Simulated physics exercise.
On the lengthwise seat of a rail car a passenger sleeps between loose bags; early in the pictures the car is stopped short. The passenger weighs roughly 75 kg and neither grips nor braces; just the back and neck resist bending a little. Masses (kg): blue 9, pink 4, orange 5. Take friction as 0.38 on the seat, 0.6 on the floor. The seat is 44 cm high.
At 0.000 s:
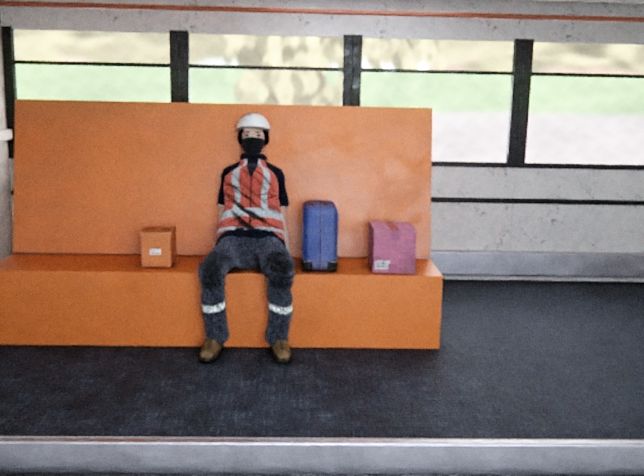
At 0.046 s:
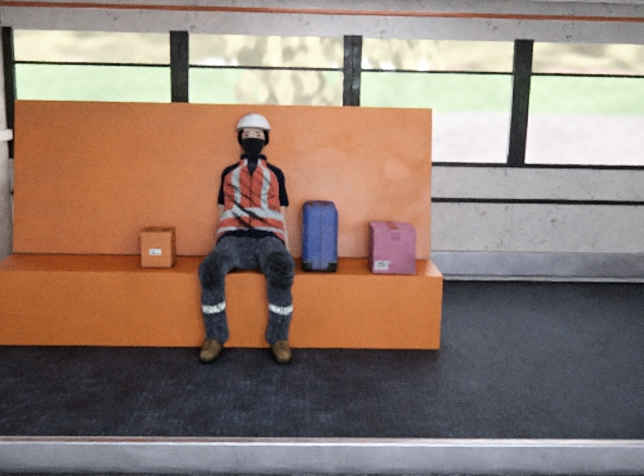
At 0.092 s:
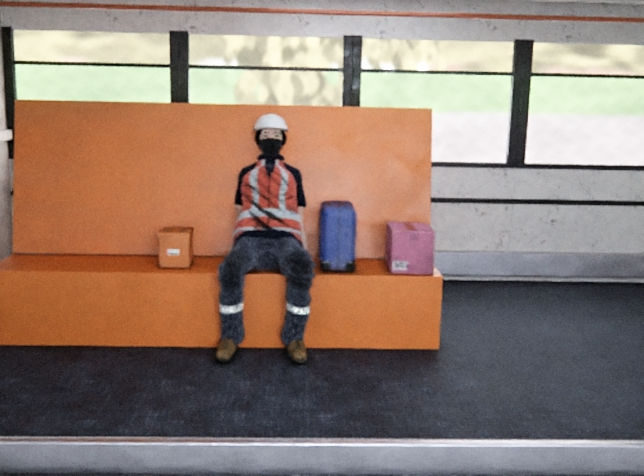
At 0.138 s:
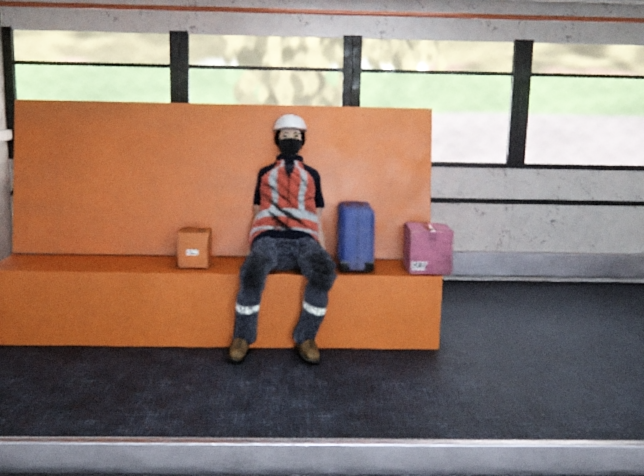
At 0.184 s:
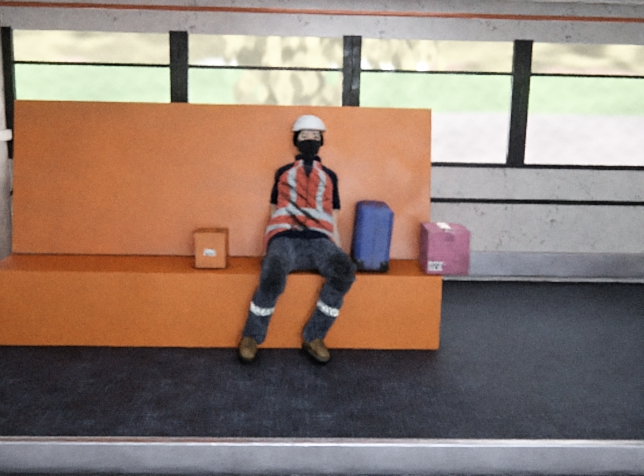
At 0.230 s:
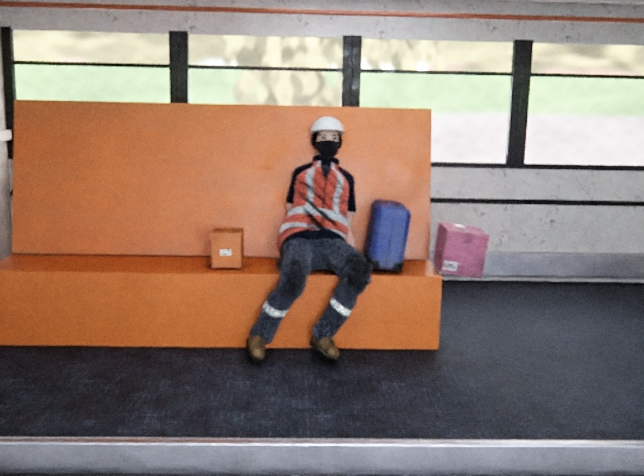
A passenger and loose bags rest on a long orange seat in a rail car, seen from the front by a still camera. The passenger wears a white helmet and orange vest, with an orange tub at left and a blue case and pink holdall at right. After a brief stillness, all slide right together, the feet trailing the hips, the case leaning slightly and the holdall passing the seat's edge.
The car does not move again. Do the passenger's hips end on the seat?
In the end the passenger's hips leave the seat behind.
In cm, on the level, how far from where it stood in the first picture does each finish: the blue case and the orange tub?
About: Blue case 120, orange tub 90.
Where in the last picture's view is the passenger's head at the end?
At about (524, 335).
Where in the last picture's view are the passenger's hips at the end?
At about (485, 358).
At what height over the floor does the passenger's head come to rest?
About 10 cm.
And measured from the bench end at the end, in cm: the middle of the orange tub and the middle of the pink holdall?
Orange tub 70 short, pink holdall 100 past.
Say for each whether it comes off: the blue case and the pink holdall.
Blue case drops off, pink holdall drops off.
After 0.40 s the passenger's hips are 59 cm above the ground, near (346, 243) in the last picture's view; the orange tub 97 cm short of the bench end, tilted 0°.
After 0.65 s the passenger's hips are 62 cm above the ground, near (379, 242) in the last picture's view.
After 1.05 s the passenger's hips are 67 cm above the ground, near (426, 239) in the last picture's view; the orange tub 74 cm short of the bench end, tilted 0°.
Final state at 2.7 s, blue case drops off; pink holdall drops off; orange tub stays on; passenger's hips lose the seat.
